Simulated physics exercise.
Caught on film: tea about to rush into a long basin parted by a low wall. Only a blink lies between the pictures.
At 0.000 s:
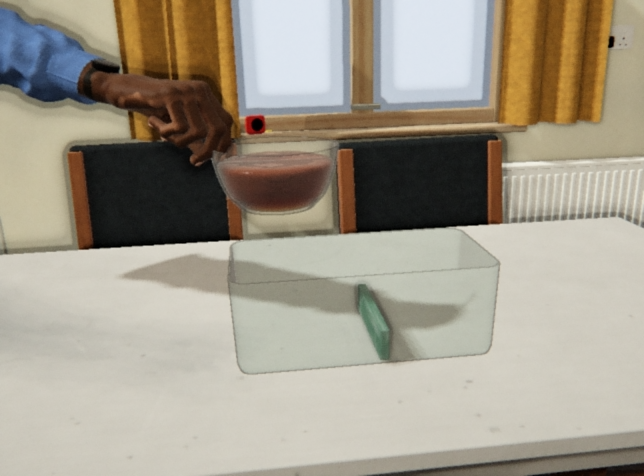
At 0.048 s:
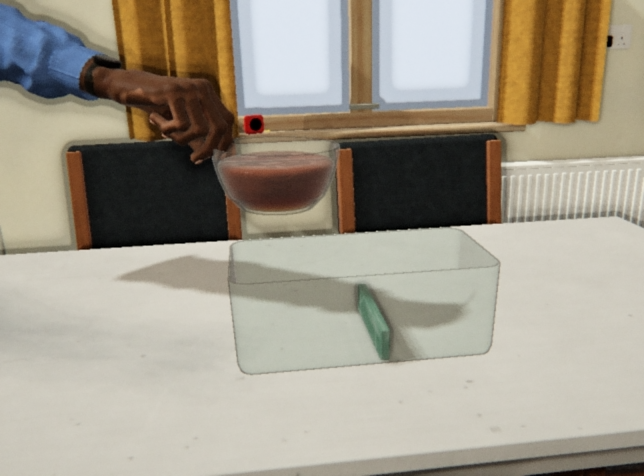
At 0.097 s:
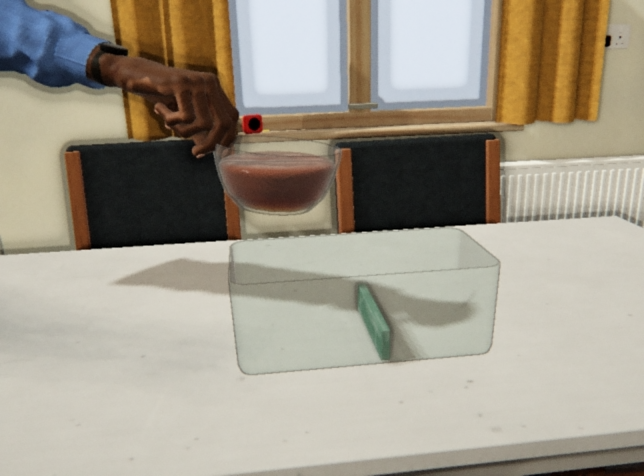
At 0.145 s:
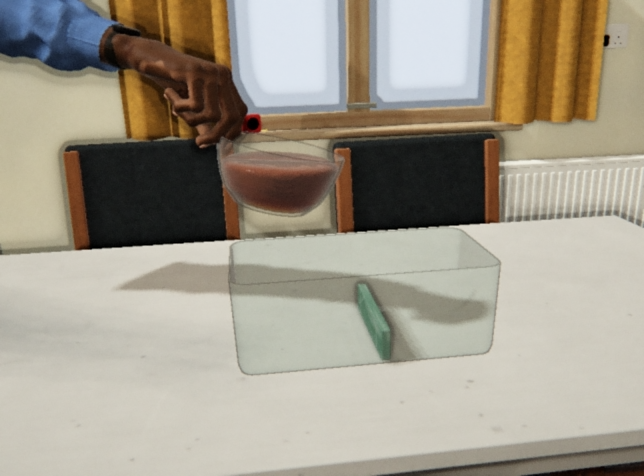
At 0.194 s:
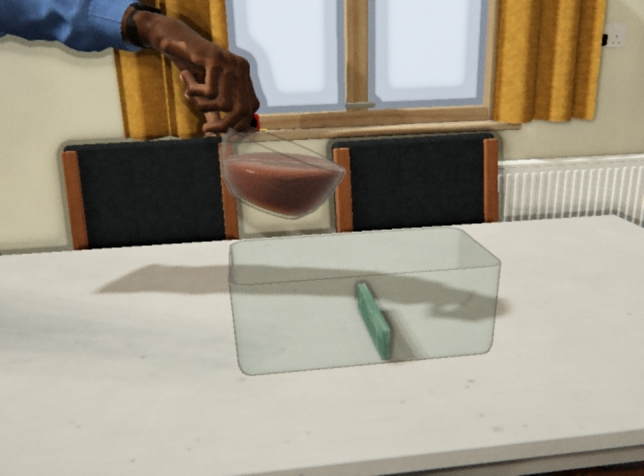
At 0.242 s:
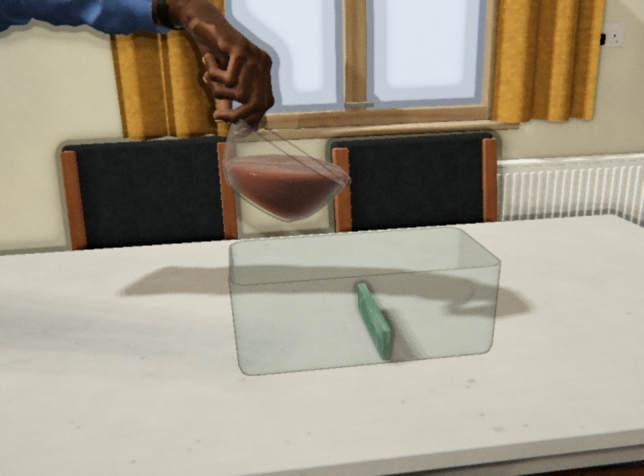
In this clip, a hand holds a clear bowl of reddish-brown liquid above a long transparent basin with a low green divider on a white table, then gradually tilts the bowl down to the right as the wrist rises.
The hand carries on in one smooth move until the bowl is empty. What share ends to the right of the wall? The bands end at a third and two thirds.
The share right of the wall is between a third and two thirds.
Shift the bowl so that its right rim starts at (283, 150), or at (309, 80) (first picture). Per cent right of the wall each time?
Near 15 % and 30 %.
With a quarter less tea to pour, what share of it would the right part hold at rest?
Close to 30 per cent.
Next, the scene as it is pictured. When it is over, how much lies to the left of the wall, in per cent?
About 55 per cent.
A moment on, the bowl is tipped right over and 12 per cent is still to pour, 27 is left of the wall and 36 right of it.
Next, the bowl is tipped right over and 0 per cent is still to pour, 55 is left of the wall and 41 right of it.
Then the bowl is tipped right over and 0 per cent is still to pour, 57 is left of the wall and 41 right of it.
Later the bowl is tipped right over and 0 per cent is still to pour, 57 is left of the wall and 41 right of it.
At rest 57 per cent lies left of the wall, 41 right of it and 2 outside.
